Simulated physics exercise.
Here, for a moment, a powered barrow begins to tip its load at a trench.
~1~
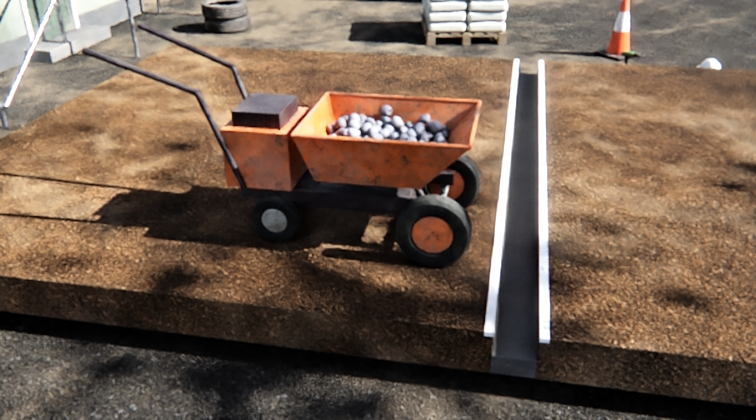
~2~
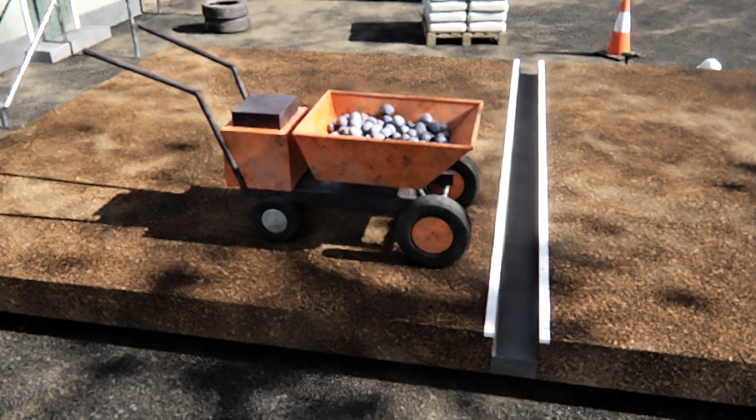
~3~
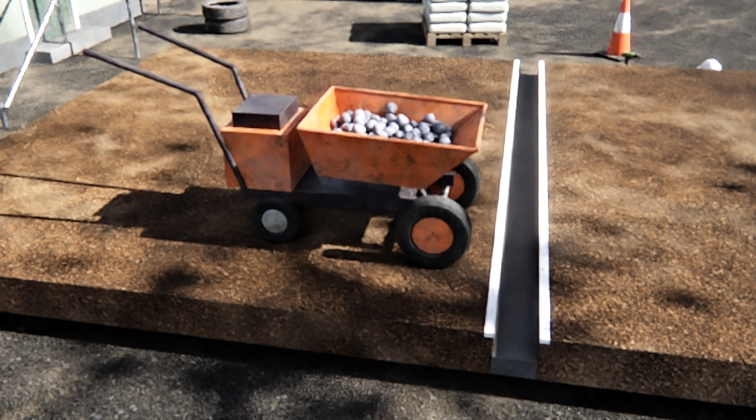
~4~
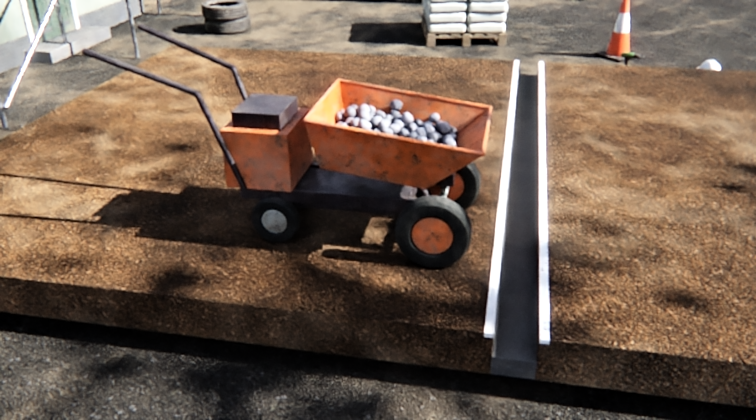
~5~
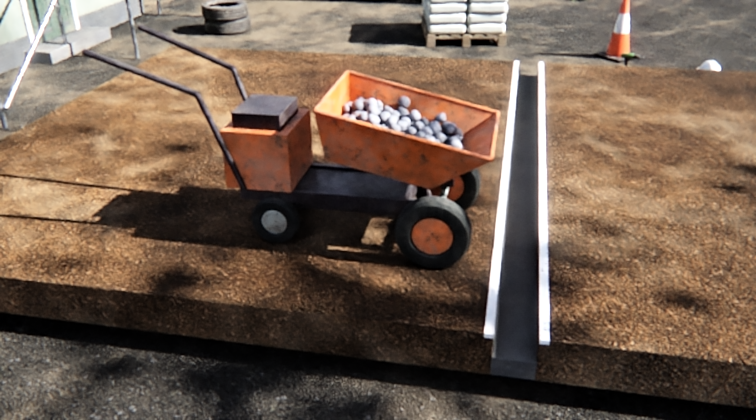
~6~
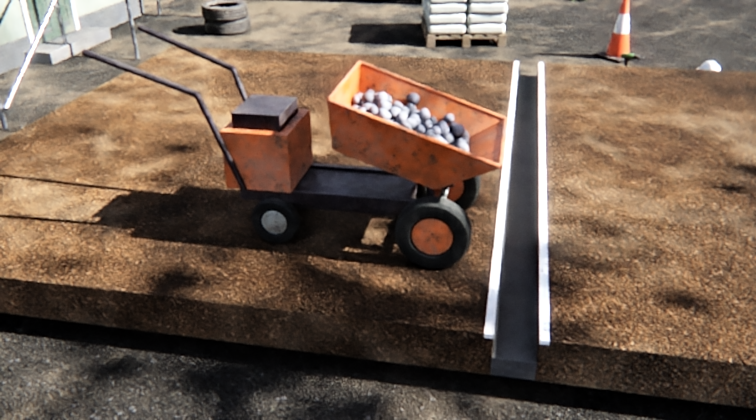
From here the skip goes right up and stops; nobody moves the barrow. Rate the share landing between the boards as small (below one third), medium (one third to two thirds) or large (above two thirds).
Small.
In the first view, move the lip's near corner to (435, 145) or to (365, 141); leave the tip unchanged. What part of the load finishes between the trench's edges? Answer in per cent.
Position 1 near 60 %, position 2 near 30 %.
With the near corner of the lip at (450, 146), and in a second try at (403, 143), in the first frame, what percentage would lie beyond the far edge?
In turn 50 and 10 in a hundred.
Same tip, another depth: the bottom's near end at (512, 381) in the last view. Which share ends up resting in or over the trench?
Estimated share: Approx. 10 per cent.
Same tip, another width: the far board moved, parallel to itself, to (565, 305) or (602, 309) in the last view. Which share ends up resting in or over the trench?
Well, it'd be something like 50 per cent the first time and 90 per cent the second.
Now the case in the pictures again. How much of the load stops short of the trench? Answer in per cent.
Share of load: Near 0 %.
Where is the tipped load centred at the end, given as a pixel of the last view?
Roughly pixel (583, 246).
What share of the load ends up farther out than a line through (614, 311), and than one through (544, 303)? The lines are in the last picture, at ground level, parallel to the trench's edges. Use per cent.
First roughly 30 percent, then 80 percent.
Soon after the last picture, skip tipped steeply; all in the skip.
A little later, skip tipped right over; most in the skip; a stray few in or heaped over the trench; about a quarter beyond it; a stray few falling.
Later still, skip tipped right over; a small part in the skip; a small part in or heaped over the trench; most beyond it.
At rest, skip tipped right over; a small part in the skip; a small part in or heaped over the trench; most beyond it.
